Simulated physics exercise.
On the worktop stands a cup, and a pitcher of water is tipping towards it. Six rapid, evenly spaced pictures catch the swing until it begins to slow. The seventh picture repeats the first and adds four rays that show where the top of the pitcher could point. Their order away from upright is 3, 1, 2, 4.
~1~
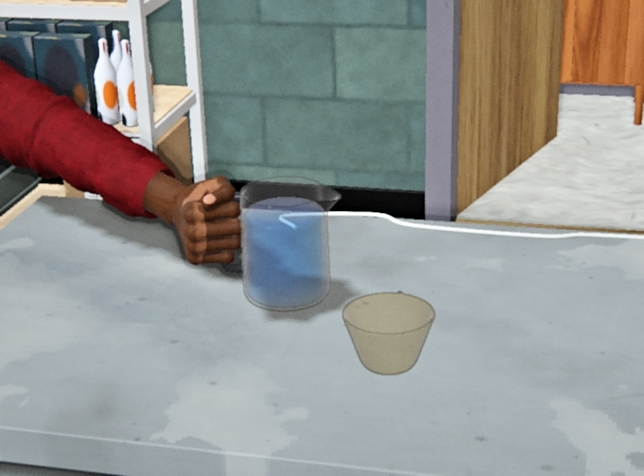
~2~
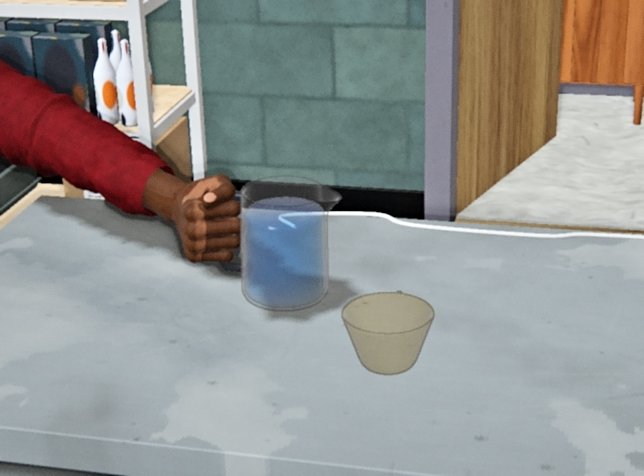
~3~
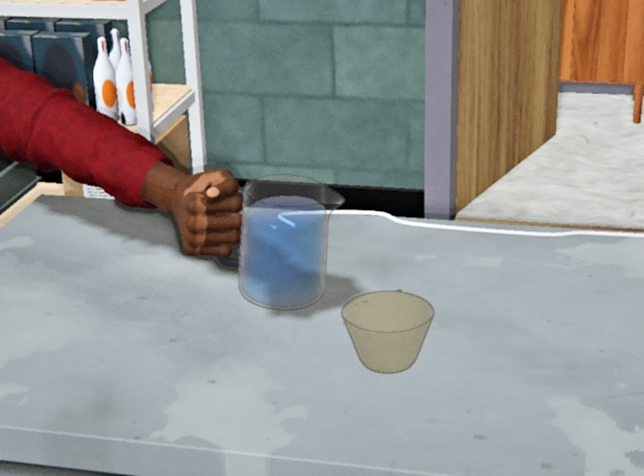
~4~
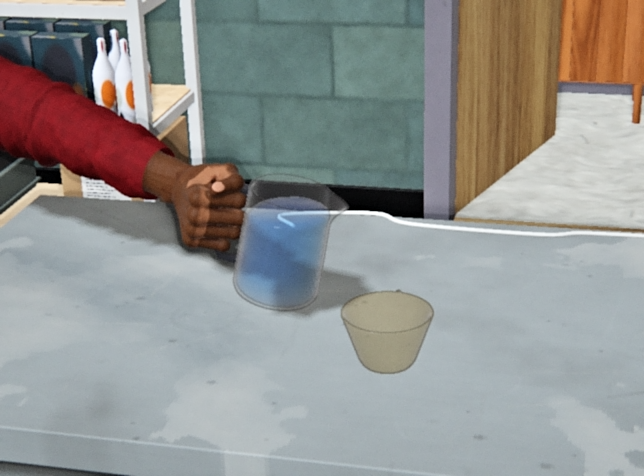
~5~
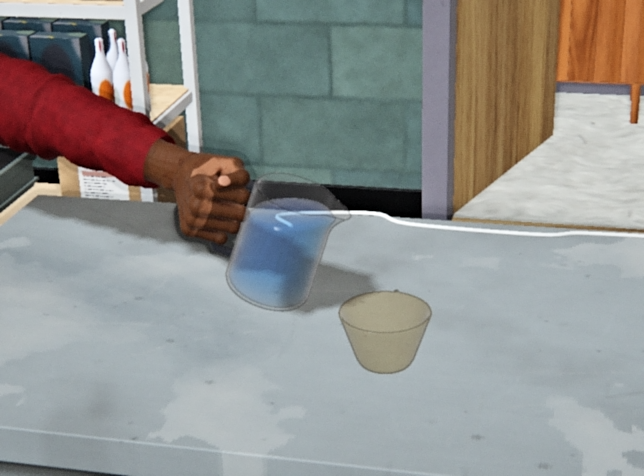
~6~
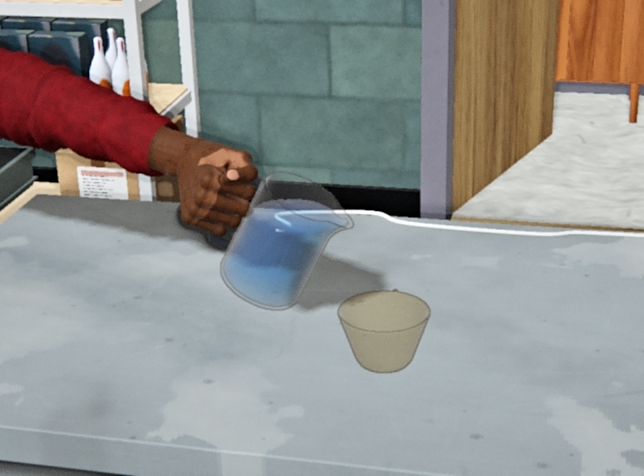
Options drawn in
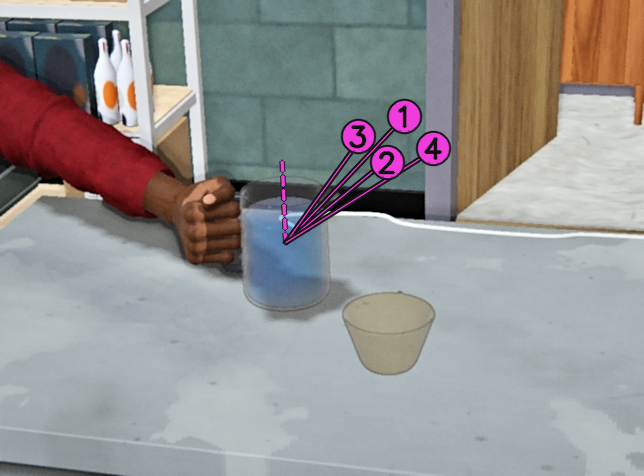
We see a hand in a red sleeve holding a clear pitcher of blue water beside a small beige cup on a grey worktop. The pitcher starts upright, then gradually tilts to the right, with no water leaving it.
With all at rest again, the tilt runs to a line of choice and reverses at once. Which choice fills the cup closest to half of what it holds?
It is 4.
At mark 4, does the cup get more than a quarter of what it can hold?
Yes, clearly.
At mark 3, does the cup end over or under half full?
Under half.
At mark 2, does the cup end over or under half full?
Under half.
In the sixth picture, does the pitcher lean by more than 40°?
No, it does not.
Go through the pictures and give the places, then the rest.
In the first frame, upright, lip at (339, 197); rim of the cup round (388, 312); nothing has left yet.
In the second frame, upright, lip at (339, 198); nothing has left yet.
In the third frame, tipped about 5°, lip at (343, 201); nothing has left yet.
In the fourth frame, tipped about 11°, lip at (347, 208); nothing has left yet.
In the fifth frame, tipped about 19°, lip at (349, 217); nothing has left yet.
In the sixth frame, tipped about 27°, lip at (352, 225); nothing has left yet.
On the marked copy, 1 at (393, 128); 2 at (372, 171); 3 at (350, 152); 4 at (420, 158).
For mark 1, the cup ends with about 22 % of what it can hold.
For mark 2, the cup ends with about 36 % of what it can hold.
For mark 3, the cup ends with about 11 % of what it can hold.
For mark 4, the cup ends with about 50 % of what it can hold.
